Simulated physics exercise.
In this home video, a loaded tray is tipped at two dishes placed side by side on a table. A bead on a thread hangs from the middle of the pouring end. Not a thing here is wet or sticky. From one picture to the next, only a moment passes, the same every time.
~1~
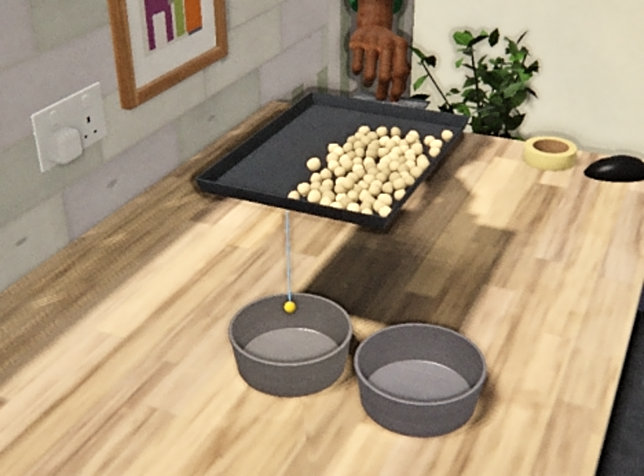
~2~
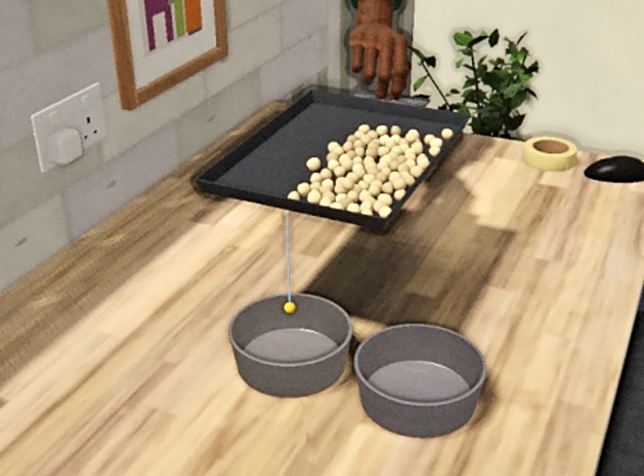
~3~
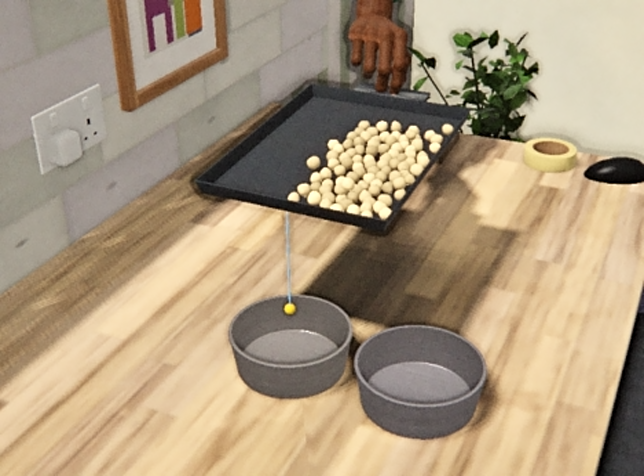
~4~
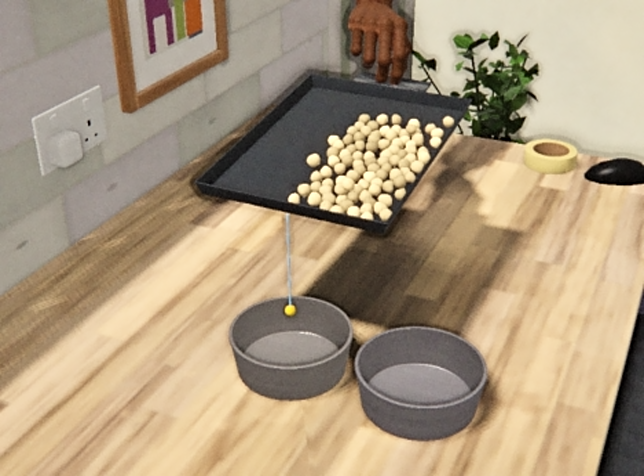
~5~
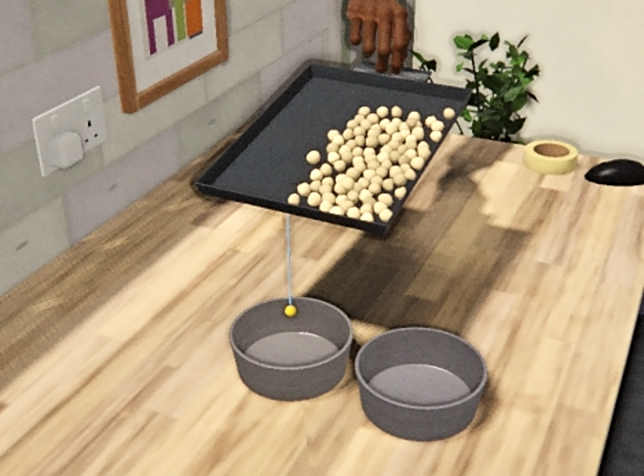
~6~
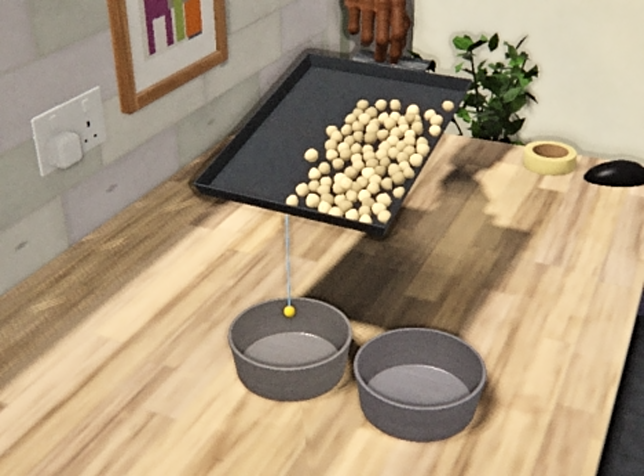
A dark tray of macadamia nuts slowly tilted a little as its far end rose above two grey dishes on a wooden table, the nuts staying bunched on the right, while a brown hand showed behind.
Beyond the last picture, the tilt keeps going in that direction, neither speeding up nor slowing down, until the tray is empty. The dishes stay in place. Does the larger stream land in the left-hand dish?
Yes.
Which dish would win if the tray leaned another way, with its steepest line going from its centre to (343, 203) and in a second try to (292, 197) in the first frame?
The rightmost dish, then the leftmost dish.
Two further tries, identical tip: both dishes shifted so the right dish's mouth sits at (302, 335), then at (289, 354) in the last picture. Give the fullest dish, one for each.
The first time it's the right-side dish, the second time it's the right-side dish.
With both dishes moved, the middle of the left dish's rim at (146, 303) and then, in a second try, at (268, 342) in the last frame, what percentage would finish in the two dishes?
In order: 40 percent, then 80 percent.
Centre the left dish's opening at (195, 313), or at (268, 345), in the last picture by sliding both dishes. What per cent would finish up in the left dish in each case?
First 10 per cent, second 50 per cent.
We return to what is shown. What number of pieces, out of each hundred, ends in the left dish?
Result: Around 40 in a hundred.
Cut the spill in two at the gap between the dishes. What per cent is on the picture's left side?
80 per cent, roughly.
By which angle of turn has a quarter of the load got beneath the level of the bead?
About 85° of tilt.
Soon after the last picture, tray tipped steeply; nearly all on the tray; a stray few in the left dish.
A little later, tray tipped right over; a small part on the tray; a small part in the right dish; about a third in the left dish; about a quarter outside both; about a quarter in the air.
Later still, tray tipped past a quarter turn; a small part in the right dish; about half in the left dish; about half outside both.
At rest, tray tipped past a quarter turn; a small part in the right dish; about half in the left dish; about half outside both.
